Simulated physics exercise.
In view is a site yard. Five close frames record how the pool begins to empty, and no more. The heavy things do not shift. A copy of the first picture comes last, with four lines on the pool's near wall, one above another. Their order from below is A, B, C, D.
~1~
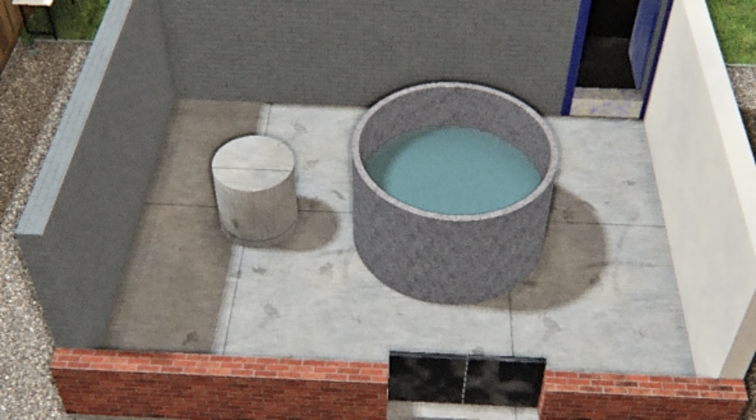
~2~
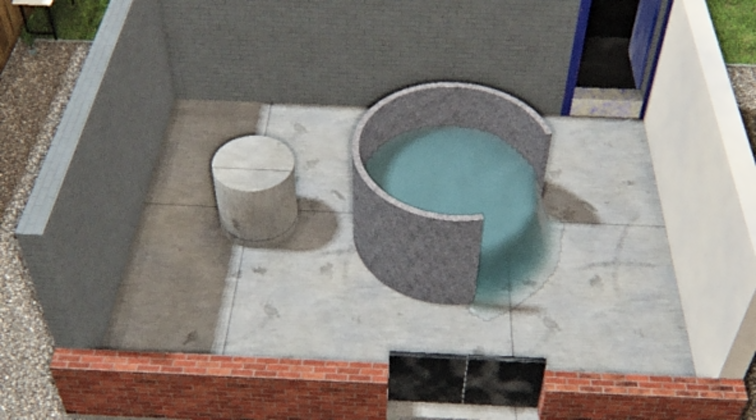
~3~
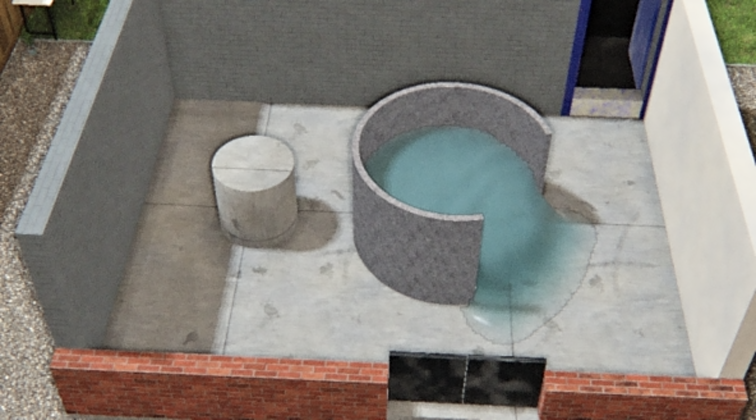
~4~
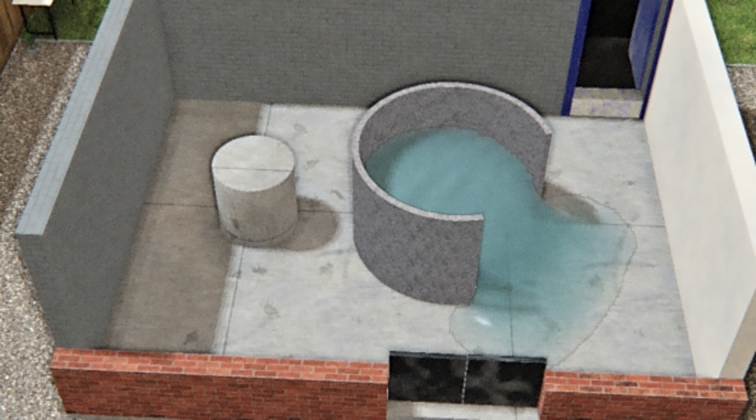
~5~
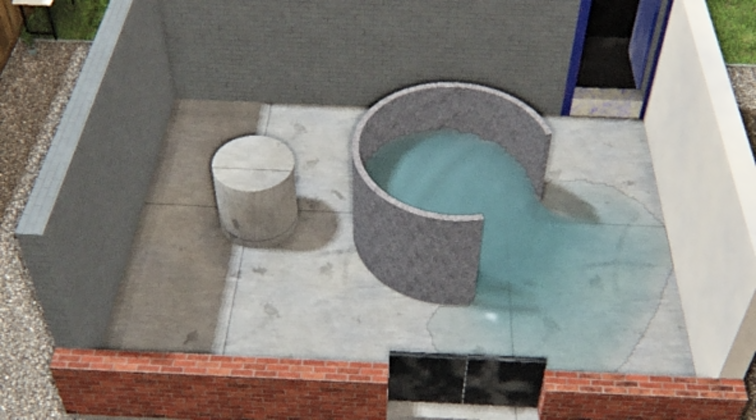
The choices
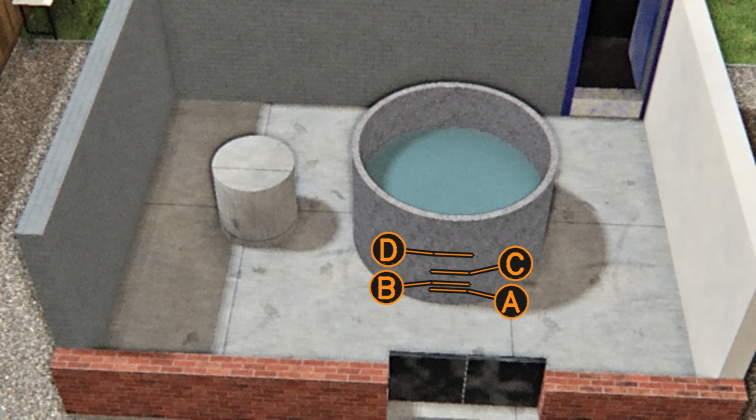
A round grey pool of blue-green water stands in a walled yard with a pale concrete floor, seen from above by a still camera. A pale cylinder sits to its left, a blue doorway opens at the back right, and a dark gate interrupts the low red brick wall in front. The pool's front-right side disappears, and water spreads rightward and forward across the floor.
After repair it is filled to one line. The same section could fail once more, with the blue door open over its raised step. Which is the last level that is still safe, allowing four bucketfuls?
The answer is level D.
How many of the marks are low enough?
All four.
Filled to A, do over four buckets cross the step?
No.
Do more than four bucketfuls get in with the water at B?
No, not at all.
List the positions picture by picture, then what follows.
Water in the pool at rest, its middle at (452, 184); foot of the blue doorway at (604, 116); shut gate at (467, 363).
Water covers 2 % of the ground and shows as far out as (479, 280).
Water covers 5 % of the ground and shows as far out as (489, 332).
Water covers 11 % of the ground and shows as far out as (612, 216).
Water covers 20 % of the ground and shows as far out as (661, 229).
On the marked copy, A at (449, 290); B at (449, 283); C at (450, 272); D at (452, 254); from the bottom up A, B, C, D.
With A, nothing gets over.
With B, nothing gets over.
With C, nothing gets over.
With D, a splash gets over, under a bucket.
